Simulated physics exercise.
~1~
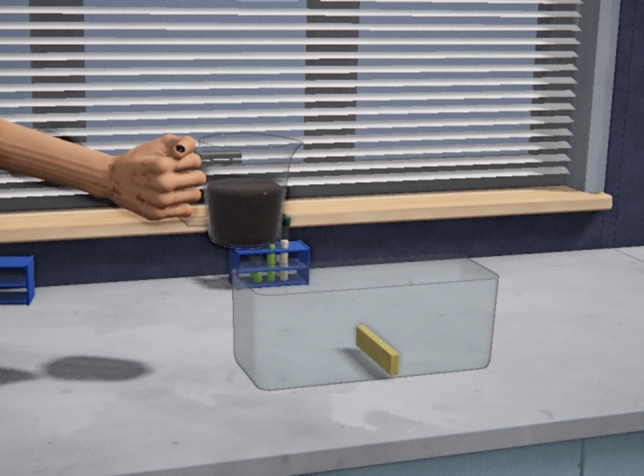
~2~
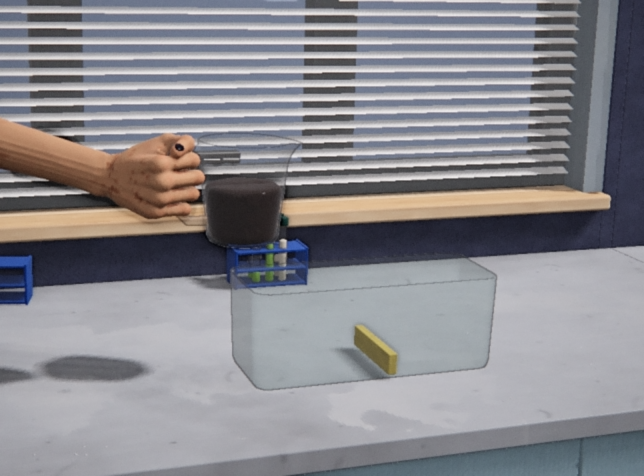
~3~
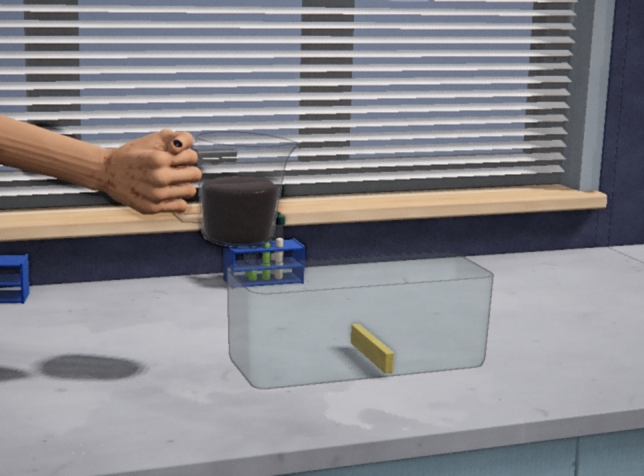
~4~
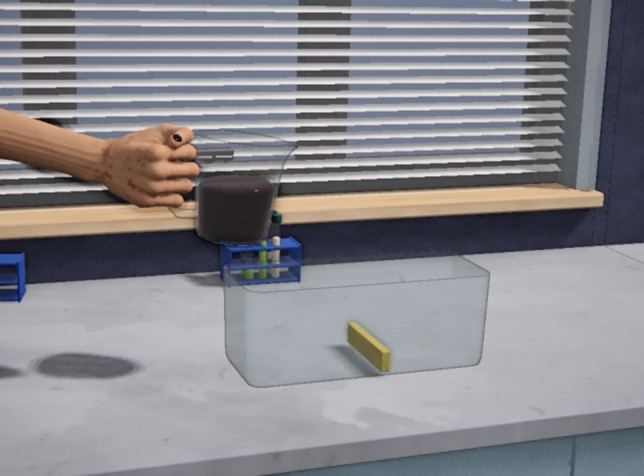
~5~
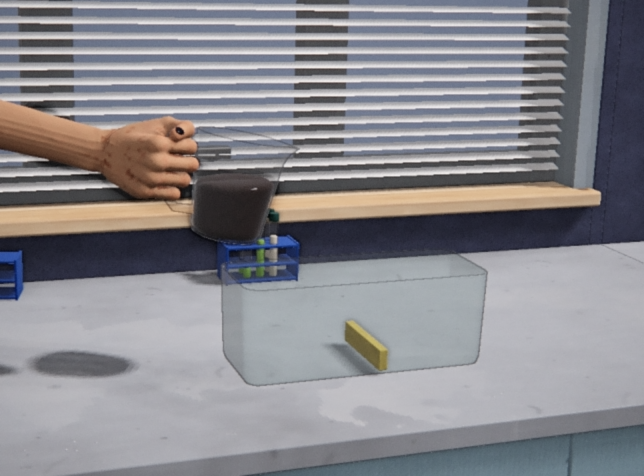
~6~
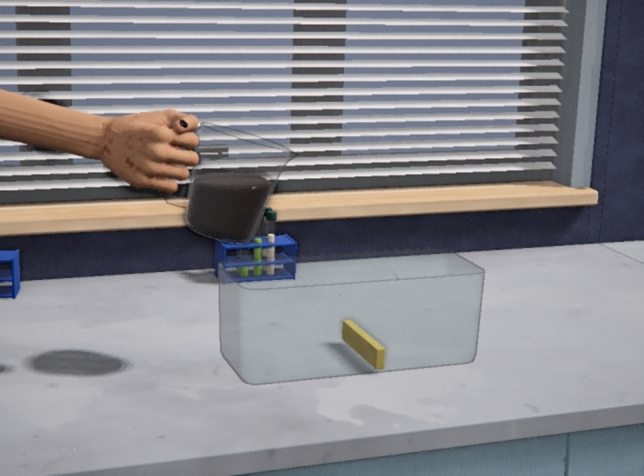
On a grey worktop by a blinded window, a hand slowly tilting a jug of dark liquid rightward above a clear basin.
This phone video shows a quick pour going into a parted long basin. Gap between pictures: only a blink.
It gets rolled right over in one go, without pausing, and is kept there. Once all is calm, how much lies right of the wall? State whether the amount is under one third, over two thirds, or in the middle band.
Stops short of a third.
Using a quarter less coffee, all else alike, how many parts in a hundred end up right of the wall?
15 per cent.
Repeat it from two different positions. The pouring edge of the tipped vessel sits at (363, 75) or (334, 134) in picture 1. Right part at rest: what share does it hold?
You'd get around 80 per cent and then around 20 per cent.
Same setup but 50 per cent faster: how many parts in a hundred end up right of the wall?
Near 15 parts in a hundred.
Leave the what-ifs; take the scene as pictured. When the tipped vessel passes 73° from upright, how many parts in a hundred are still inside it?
Amount still in: Approx. 90 %.
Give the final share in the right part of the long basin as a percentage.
Close to 15 in a hundred.
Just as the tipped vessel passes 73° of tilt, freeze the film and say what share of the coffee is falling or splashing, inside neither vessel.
About 10 %.
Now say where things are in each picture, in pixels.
Tilt 0°; pouring edge (303, 141); surface from (206, 187) to (281, 184); the long basin's rim runs from (243, 283) to (480, 266); the wall's top is at (377, 341), in the first frame.
Tilt 1°; pouring edge (302, 141); surface from (204, 186) to (279, 183), in the second frame.
Tilt 3°; pouring edge (300, 142); surface from (201, 185) to (276, 182), in the third frame.
Tilt 6°; pouring edge (299, 144); surface from (198, 184) to (272, 181), in the fourth frame.
Tilt 10°; pouring edge (299, 147); surface from (196, 182) to (271, 180), in the fifth frame.
Tilt 16°; pouring edge (300, 153); surface from (193, 181) to (270, 179), in the sixth frame.
A moment on, the tilt is 73° and 89 per cent is still to pour, 1 is left of the wall and 0 right of it.
Next, the tilt is 110° and 13 per cent is still to pour, 73 is left of the wall and 5 right of it.
Then the tilt is 121° and 0 per cent is still to pour, 87 is left of the wall and 13 right of it.
Later the tilt is 121° and 0 per cent is still to pour, 87 is left of the wall and 13 right of it.
In the end 87 per cent lies left of the wall, 13 right of it and 1 outside.
